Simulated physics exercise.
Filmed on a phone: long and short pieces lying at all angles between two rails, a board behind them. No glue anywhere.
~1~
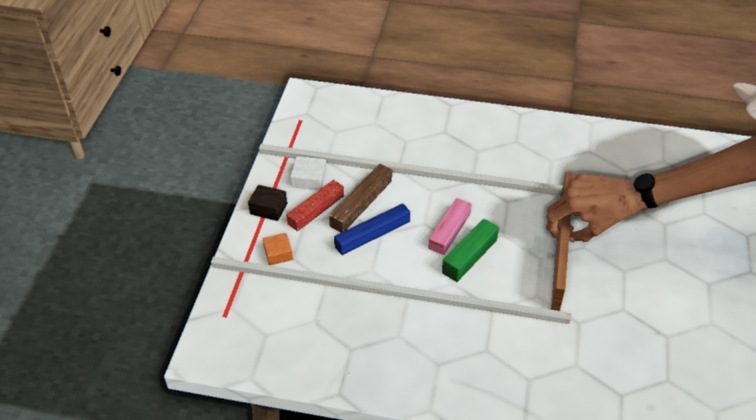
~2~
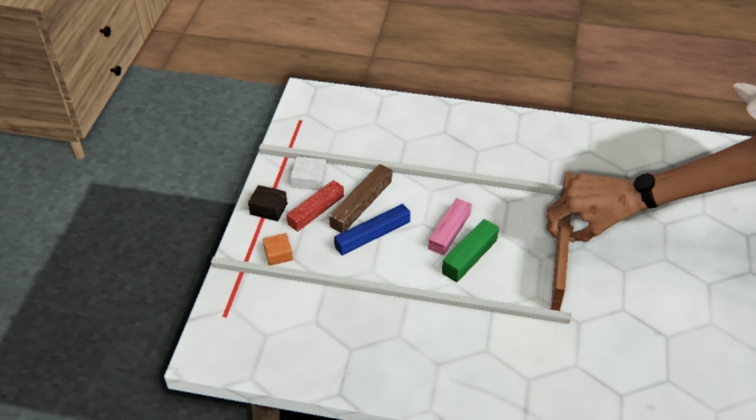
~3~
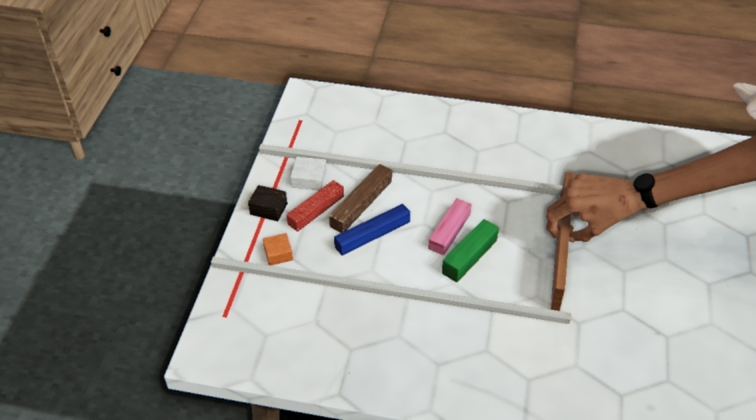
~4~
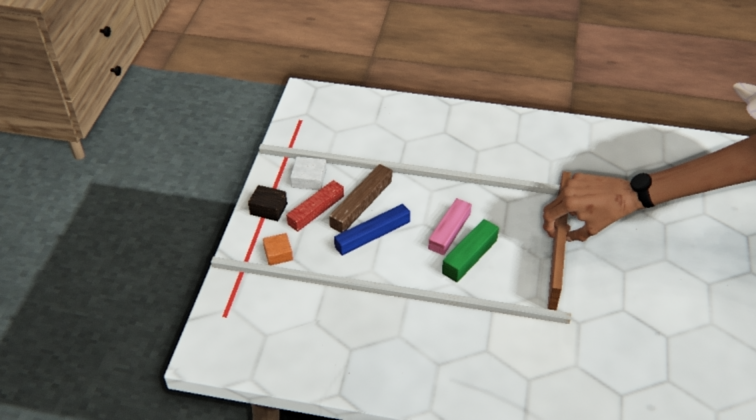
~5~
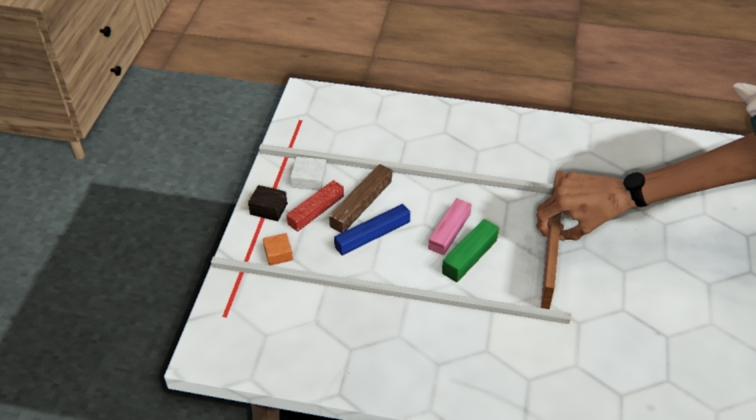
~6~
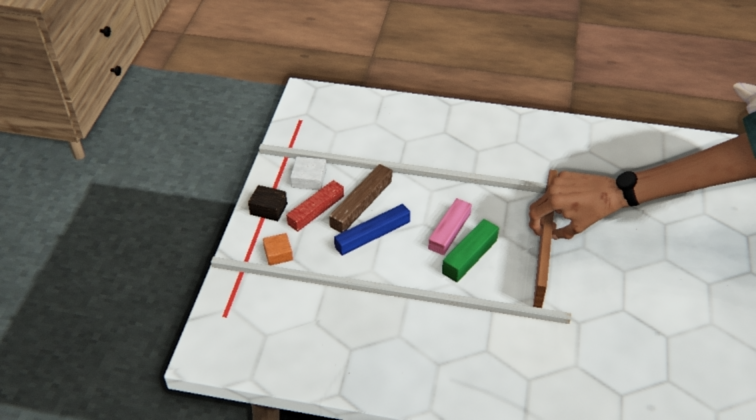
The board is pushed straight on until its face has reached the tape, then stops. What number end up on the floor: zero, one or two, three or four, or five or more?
In the end the number that fall off is five or more.
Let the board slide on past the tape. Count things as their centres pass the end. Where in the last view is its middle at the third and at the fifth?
First at (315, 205), next at (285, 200).
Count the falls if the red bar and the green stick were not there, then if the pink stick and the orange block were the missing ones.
First 3, then 3.
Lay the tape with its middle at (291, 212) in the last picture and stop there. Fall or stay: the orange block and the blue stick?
The orange block survives; the blue stick does not fall.
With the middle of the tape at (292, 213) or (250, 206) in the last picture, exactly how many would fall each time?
In that order 3 and 7.
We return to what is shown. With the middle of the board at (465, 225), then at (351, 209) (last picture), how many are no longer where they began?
First 2, then 8.
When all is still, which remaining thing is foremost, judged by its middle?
Foremost is the orange block.
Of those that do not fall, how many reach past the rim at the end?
The number is 2.
Early on, none off yet; black block at rest near (268, 203); orange block at rest near (278, 249); white block at rest near (309, 174).
Finally, the number that fall off is five or more; lost, blue stick, brown bar, red bar, white block and black block.
